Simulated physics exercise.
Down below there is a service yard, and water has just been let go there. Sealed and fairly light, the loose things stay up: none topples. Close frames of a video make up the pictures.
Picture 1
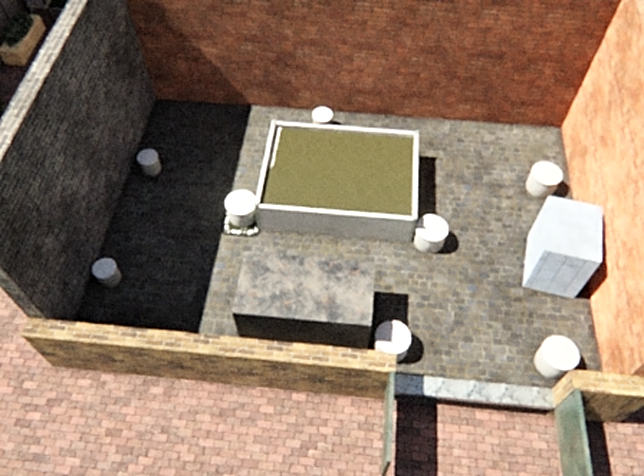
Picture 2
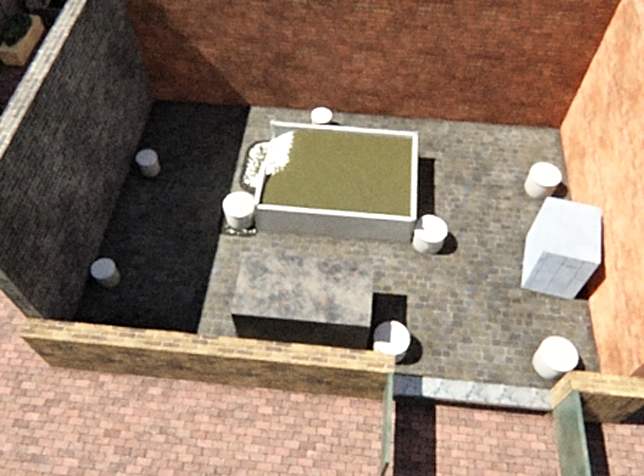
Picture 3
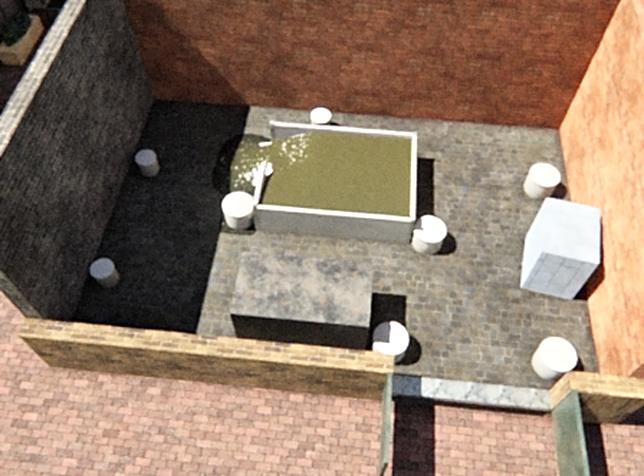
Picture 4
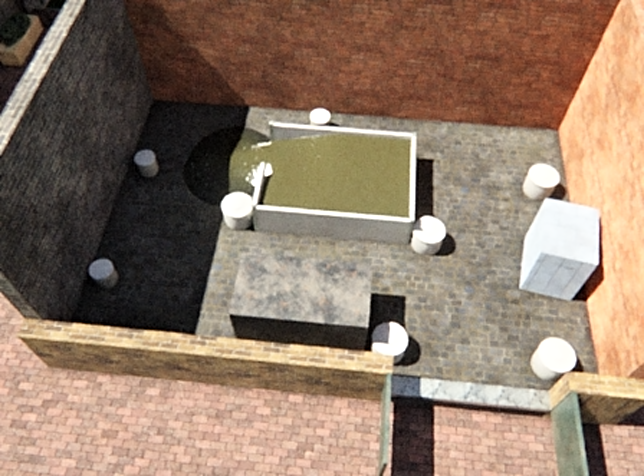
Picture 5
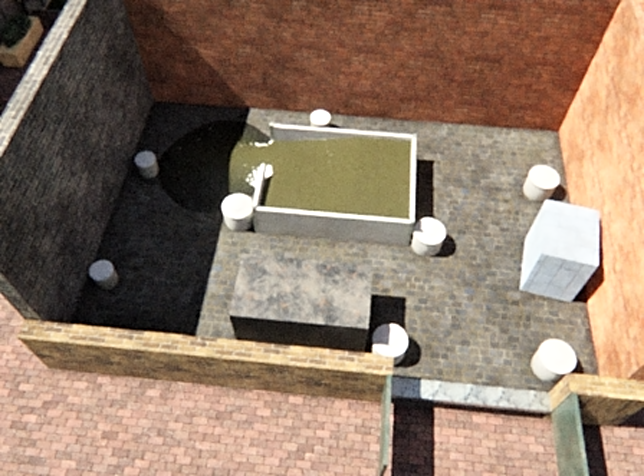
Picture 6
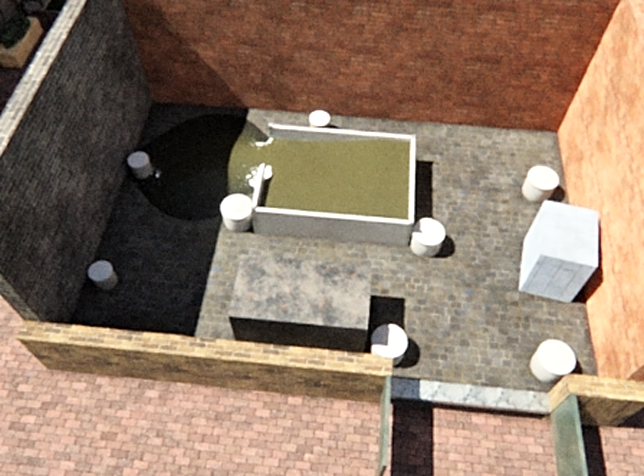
Murky olive water pours through the left end of a white-rimmed tank in a paved, walled yard, seen from high above. White round containers stand around the tank, with a mottled grey block in front and a pale box by the orange wall at right. White froth bursts out then thins as a dark, rounded pool widens leftward to a container, while the objects and view barely shift.
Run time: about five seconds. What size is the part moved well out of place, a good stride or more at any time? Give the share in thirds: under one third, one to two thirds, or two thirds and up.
Counting the far movers, it's in the middle - a third to two thirds.
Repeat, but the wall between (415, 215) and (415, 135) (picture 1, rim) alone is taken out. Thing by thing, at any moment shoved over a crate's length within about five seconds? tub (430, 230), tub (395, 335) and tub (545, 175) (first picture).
The first: Went past that; the second: Fell short; the third: Went past that.
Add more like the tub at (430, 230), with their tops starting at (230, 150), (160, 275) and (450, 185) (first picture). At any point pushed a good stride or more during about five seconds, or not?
First driven off; second driven off; third falls short.
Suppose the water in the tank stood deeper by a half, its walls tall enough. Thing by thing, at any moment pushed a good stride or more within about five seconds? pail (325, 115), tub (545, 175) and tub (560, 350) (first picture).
Well, in sequence: Carried that far, not carried that far, not carried that far.
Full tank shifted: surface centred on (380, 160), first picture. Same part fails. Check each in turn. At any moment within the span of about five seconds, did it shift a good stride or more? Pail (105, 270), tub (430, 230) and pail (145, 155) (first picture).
The three, one by one: Past that mark, short of that and past that mark.
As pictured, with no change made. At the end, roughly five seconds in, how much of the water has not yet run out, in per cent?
My answer is close to 100 percent.
A moment on, 0 of 8 are well off their spots; 1 afloat.
Next, 1 of 8 are well off their spots; 1 afloat.
Later, 2 of 8 are well off their spots; 2 afloat.
In the end, 3 of 8 are well off their spots, and 3 have been at some point; 3 afloat.
